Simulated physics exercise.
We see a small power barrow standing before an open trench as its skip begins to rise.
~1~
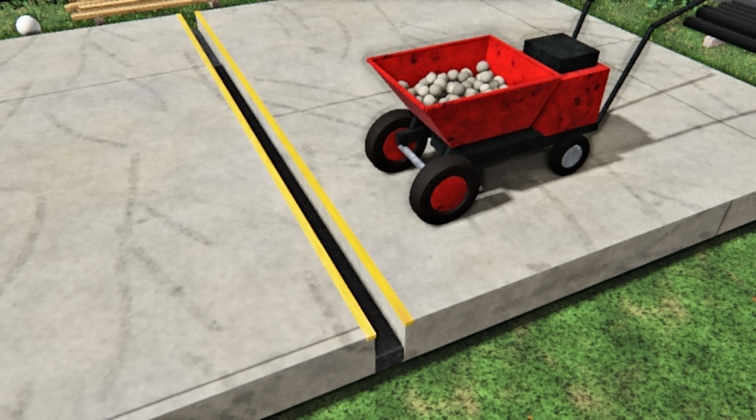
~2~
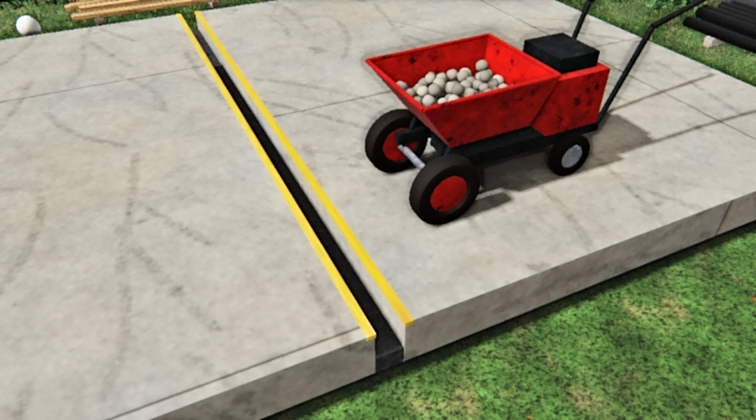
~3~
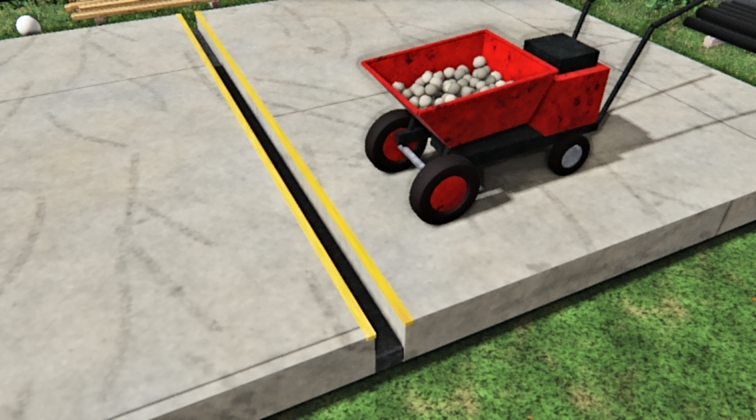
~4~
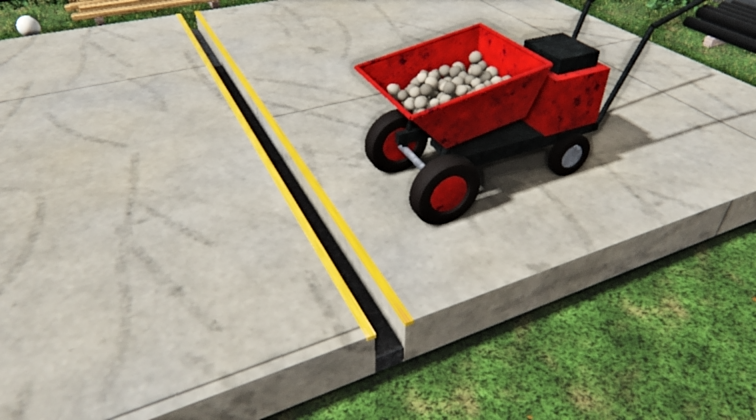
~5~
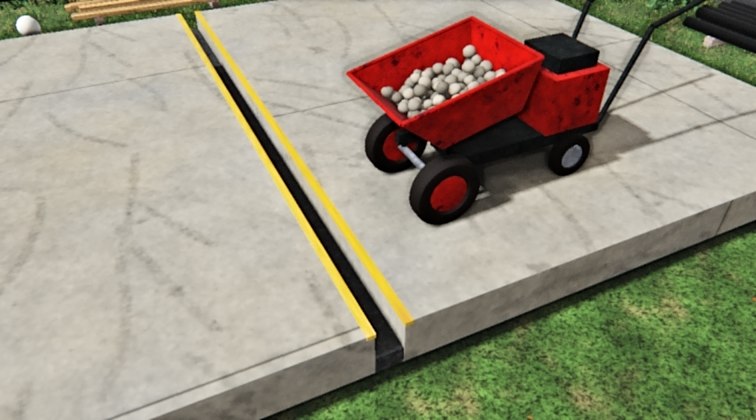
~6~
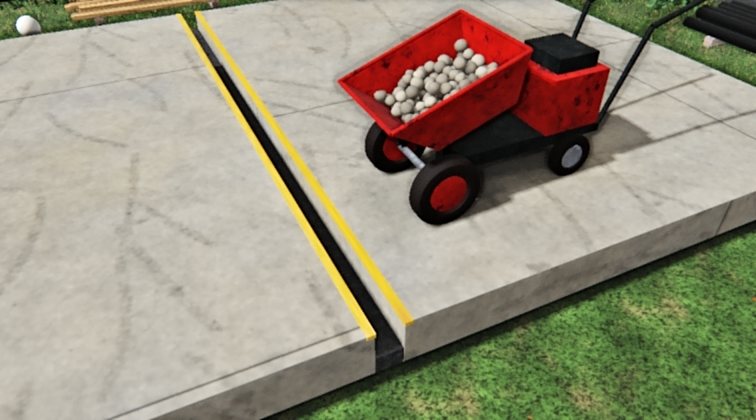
A red skip loaded with pebbles tilts gradually forward on a small parked power barrow.
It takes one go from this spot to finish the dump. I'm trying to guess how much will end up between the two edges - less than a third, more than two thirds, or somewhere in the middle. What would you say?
The trench gets at least one third but no more than two thirds of the load.
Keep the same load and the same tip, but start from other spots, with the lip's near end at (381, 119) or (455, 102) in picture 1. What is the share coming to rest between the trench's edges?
The first stopping place yields 0 % and the other yields 50 %.
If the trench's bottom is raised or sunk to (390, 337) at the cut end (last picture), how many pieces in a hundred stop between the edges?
Estimated share: Approx. 30 per cent.
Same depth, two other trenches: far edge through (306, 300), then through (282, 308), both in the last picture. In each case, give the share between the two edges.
100 %, 100 %.
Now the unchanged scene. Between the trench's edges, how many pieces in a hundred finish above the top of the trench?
25 per cent or so.
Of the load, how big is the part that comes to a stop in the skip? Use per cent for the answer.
I'd say close to 5 percent.
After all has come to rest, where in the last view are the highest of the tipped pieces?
The top settles at about (301, 223).
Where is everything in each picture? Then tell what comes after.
The first frame shows lip of the skip at (425, 109), level; top of the load at (466, 87), river pebbles; first edge of the trench at (378, 275); far edge at (342, 287), the trench under half as wide as the skip, and about as deep as wide.
The second frame shows lip of the skip at (424, 110), level; top of the load at (465, 87).
The third frame shows lip of the skip at (419, 113), tipped barely; top of the load at (462, 85).
The fourth frame shows lip of the skip at (411, 118), tipped a little; top of the load at (470, 80).
The fifth frame shows lip of the skip at (402, 125), tipped a little; top of the load at (463, 77).
The sixth frame shows lip of the skip at (392, 134), tipped clearly; top of the load at (471, 69); first edge of the trench at (378, 275); far edge at (342, 287).
Soon after the last picture, skip tipped steeply; all in the skip.
A little later, skip tipped right over; most in the skip; a small part in or heaped over the trench; a small part beyond it.
Later still, skip tipped right over; a small part in the skip; about half in or heaped over the trench; about half beyond it.
By the end, skip tipped right over; a small part in the skip; about half in or heaped over the trench; about half beyond it.
